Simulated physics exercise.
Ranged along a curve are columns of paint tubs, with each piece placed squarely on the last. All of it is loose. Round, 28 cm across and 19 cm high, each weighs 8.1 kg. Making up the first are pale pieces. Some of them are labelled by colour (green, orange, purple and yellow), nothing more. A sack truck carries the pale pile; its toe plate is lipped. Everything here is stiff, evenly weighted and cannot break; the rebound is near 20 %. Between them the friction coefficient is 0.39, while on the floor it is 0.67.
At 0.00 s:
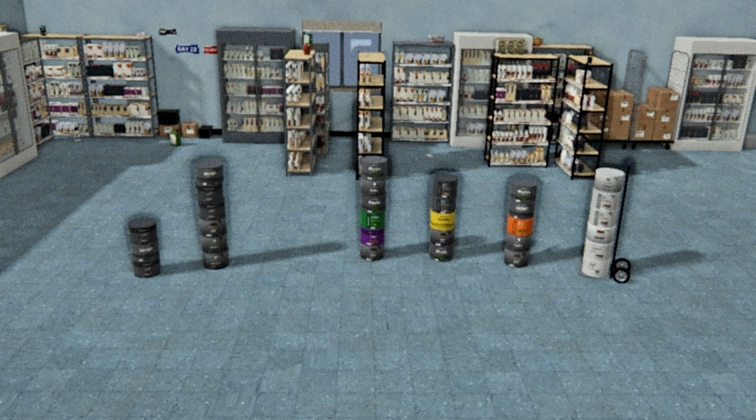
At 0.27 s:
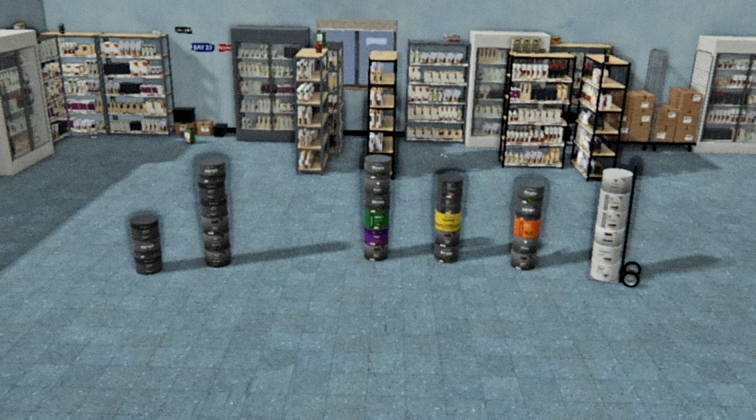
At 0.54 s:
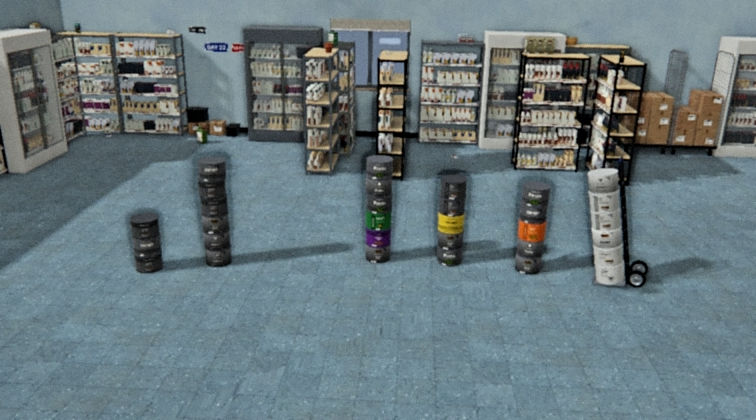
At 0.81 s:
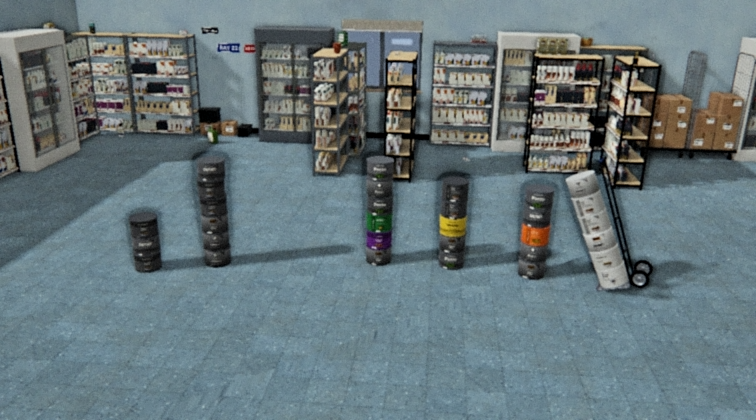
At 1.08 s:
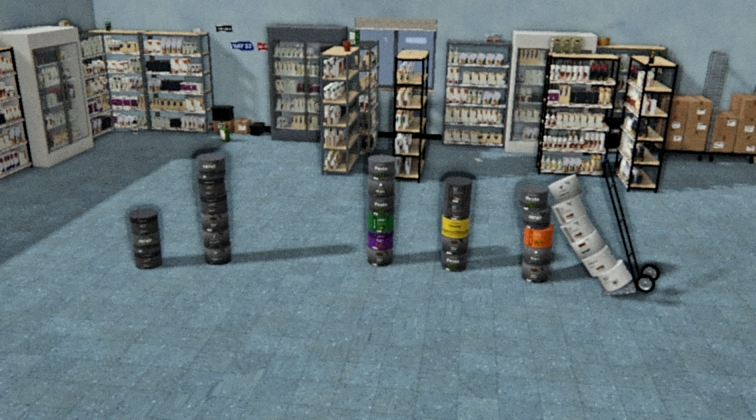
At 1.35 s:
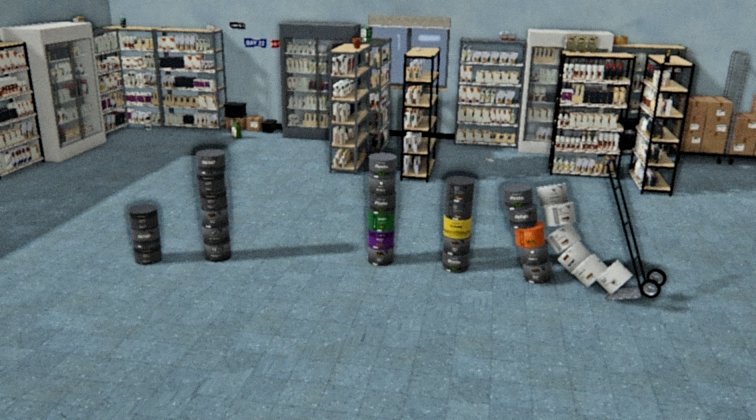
The clip shows stacks of tubs in a storeroom as a hand truck tilts left with the white stack, whose tubs slide off and spread toward the floor, the upper ones pressing against the orange-banded stack, which shifts slightly.
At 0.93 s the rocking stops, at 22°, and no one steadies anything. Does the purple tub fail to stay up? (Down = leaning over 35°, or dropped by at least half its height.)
It fails to go down.
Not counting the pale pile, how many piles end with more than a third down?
It adds up to 2.
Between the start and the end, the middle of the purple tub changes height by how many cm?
0 cm lower.
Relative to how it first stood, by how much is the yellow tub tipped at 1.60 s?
Some 0°.
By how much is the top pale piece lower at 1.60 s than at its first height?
I'd put it at close to 50 cm below where it started.
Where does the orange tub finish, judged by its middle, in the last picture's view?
It ends up centred close to (494, 255).
After 1.60 s, 6 of the pale pile down; 1 of the 25 other tubs down; purple tub unmoved; orange tub 30° from how it stood.
After 2.14 s, 6 of the pale pile down; 4 of the 25 other tubs down; purple tub unmoved; orange tub 70° from how it stood, 31 cm lower.
After 2.88 s, 6 of the pale pile down; 8 of the 25 other tubs down; purple tub 22 mm from its place; orange tub on its side.
In the end (3.5 s), 6 of the pale pile down; 8 of the 25 other tubs down; purple tub 17 mm from its place; orange tub on its side; yellow tub on its side. From the last view, middles, purple tub near (380, 236), orange tub near (494, 255).
